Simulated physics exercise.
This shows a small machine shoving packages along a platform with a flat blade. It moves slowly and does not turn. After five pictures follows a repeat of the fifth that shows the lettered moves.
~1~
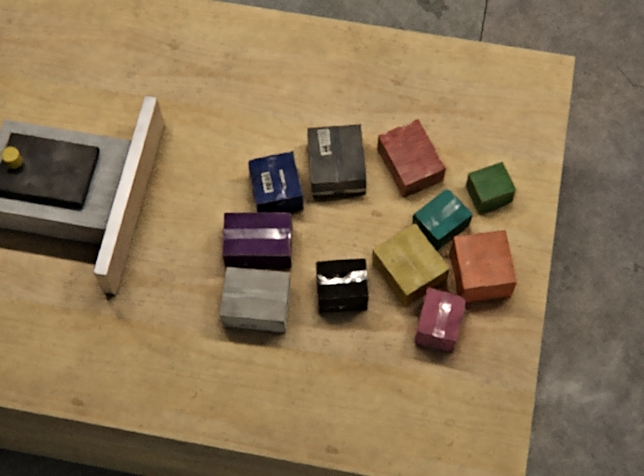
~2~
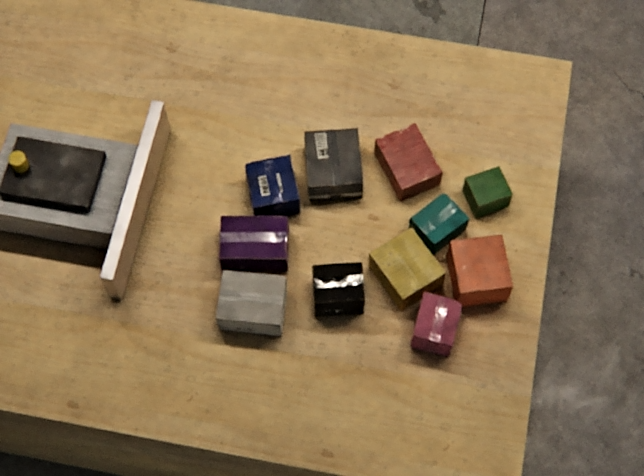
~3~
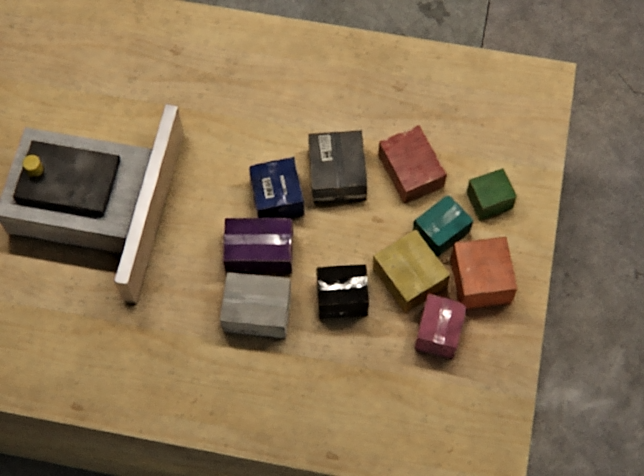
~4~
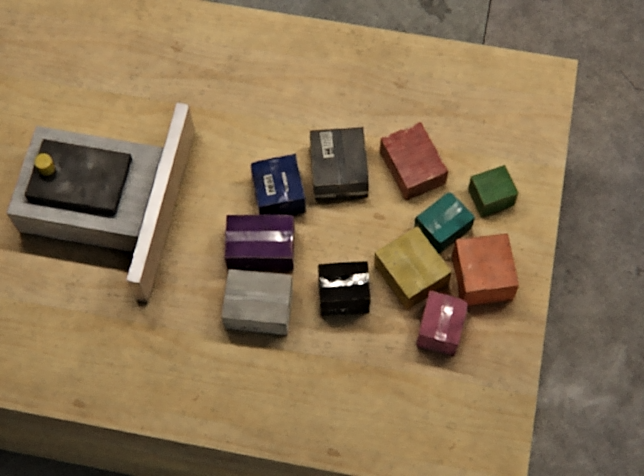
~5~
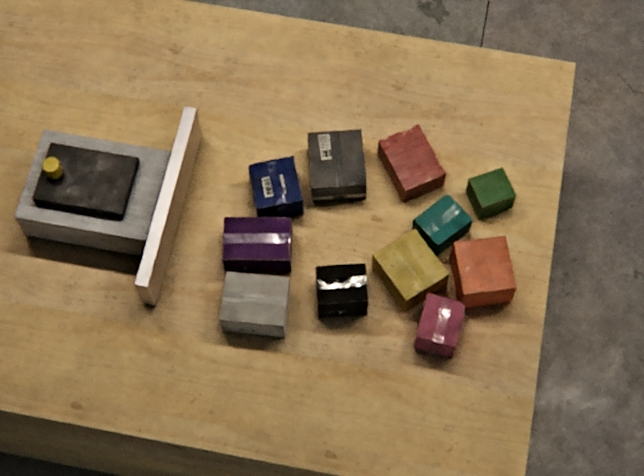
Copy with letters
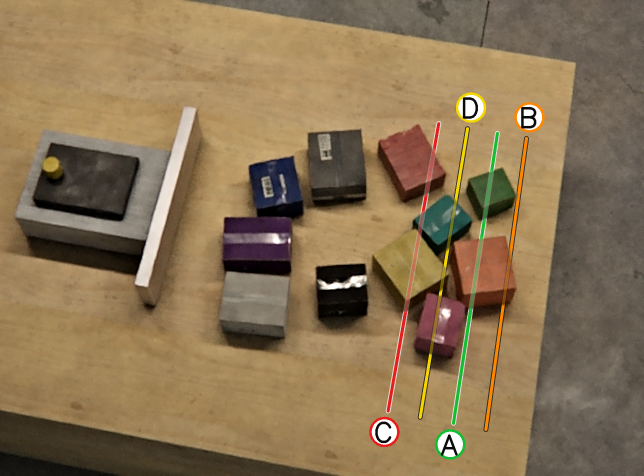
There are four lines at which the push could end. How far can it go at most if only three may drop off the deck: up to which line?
No farther than D.
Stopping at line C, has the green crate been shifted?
By then, yes.
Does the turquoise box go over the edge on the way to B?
Yes.
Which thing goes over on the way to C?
It is the orange crate.
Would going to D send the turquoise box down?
No.
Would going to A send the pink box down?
Yes.
On the copy, A at (477, 270); B at (507, 276); C at (415, 259); D at (445, 265).
On D. First, robot (191, 198); white box (288, 311); black parcel (353, 295).
Then, robot (291, 215); orange crate (522, 276); pink box (495, 337).
Finally, robot (368, 229); orange crate over the edge; pink box over the edge; two fallen.
By contrast, A drops six; B drops six; C is within the limit but short.
